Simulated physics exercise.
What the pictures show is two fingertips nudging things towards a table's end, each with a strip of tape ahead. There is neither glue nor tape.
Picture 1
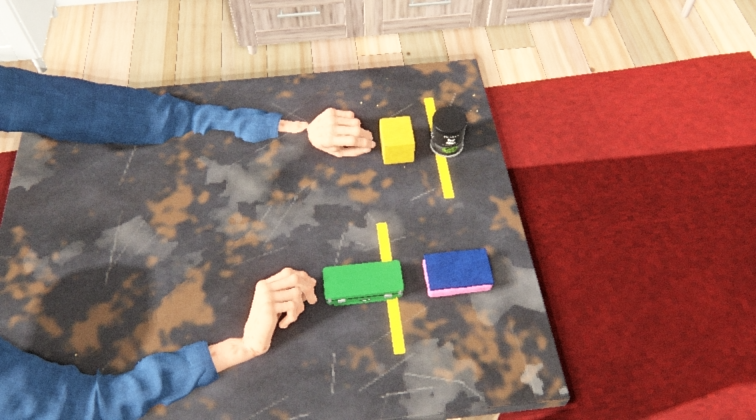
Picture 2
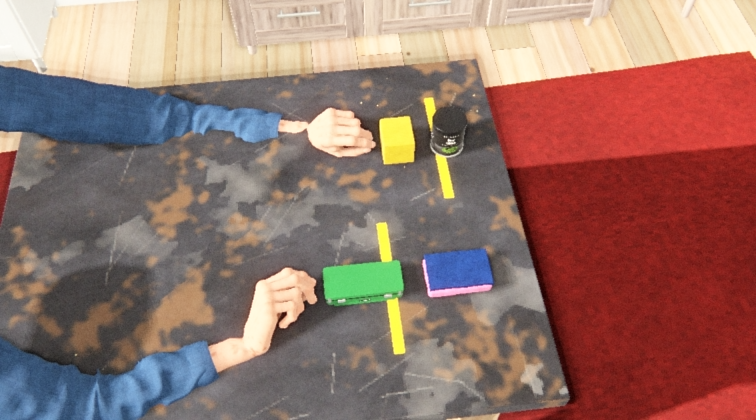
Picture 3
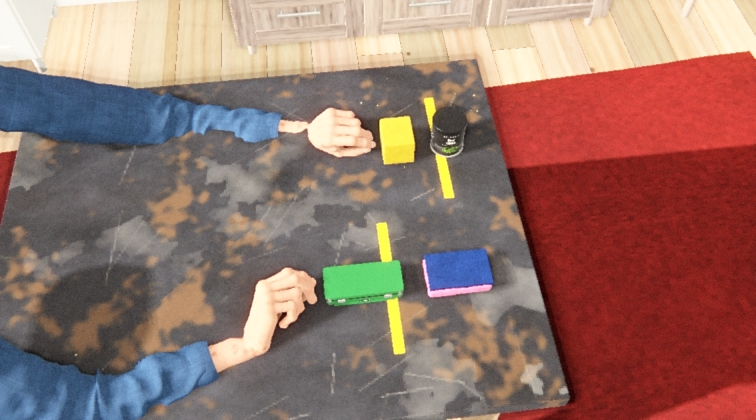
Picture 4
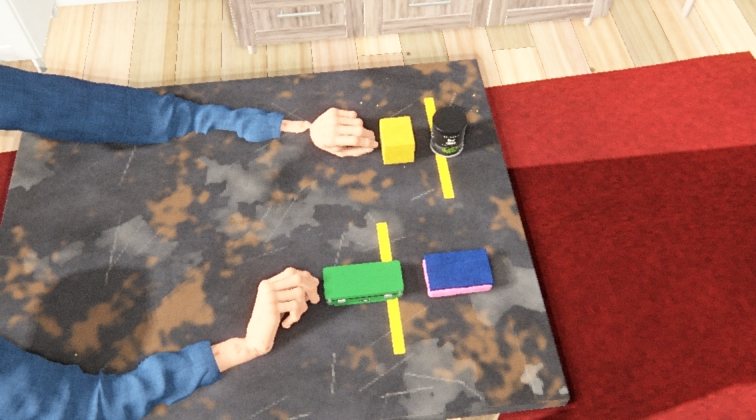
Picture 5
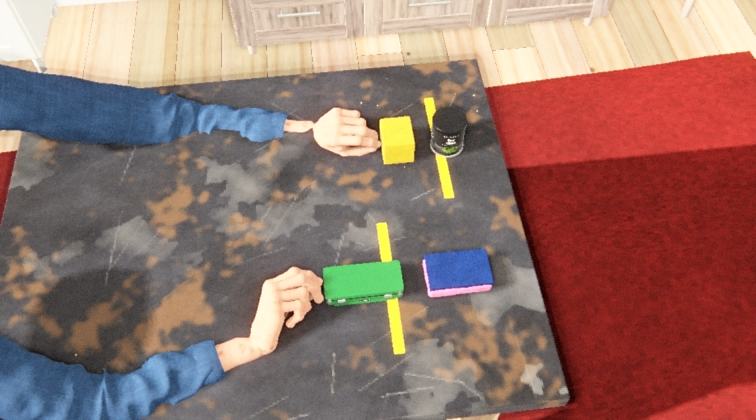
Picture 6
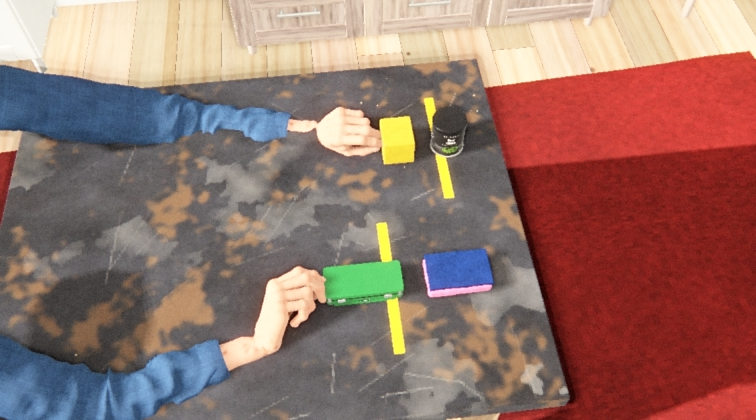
Two hands in blue sleeves edge slightly rightward on a dark mottled table, fingertips closing in on a yellow block and a green case, while those objects, a black tin and a blue-topped pink sponge stay still.
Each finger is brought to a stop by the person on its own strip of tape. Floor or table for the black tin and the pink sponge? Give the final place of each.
Final places: Black tin - on the table; pink sponge - on the table.
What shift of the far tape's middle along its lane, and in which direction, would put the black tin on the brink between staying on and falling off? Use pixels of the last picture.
You'd need to go roughly 12 pixels to the right.
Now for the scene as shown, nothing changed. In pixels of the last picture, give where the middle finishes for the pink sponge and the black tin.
First (503, 269), then (491, 128).
Then, 0.76 s on from there, black tin displaced about its own width near (470, 130); pink sponge displaced a little near (480, 271).
In the end, the black tin is still on the table, near (491, 128); the pink sponge is still on the table, near (503, 269).
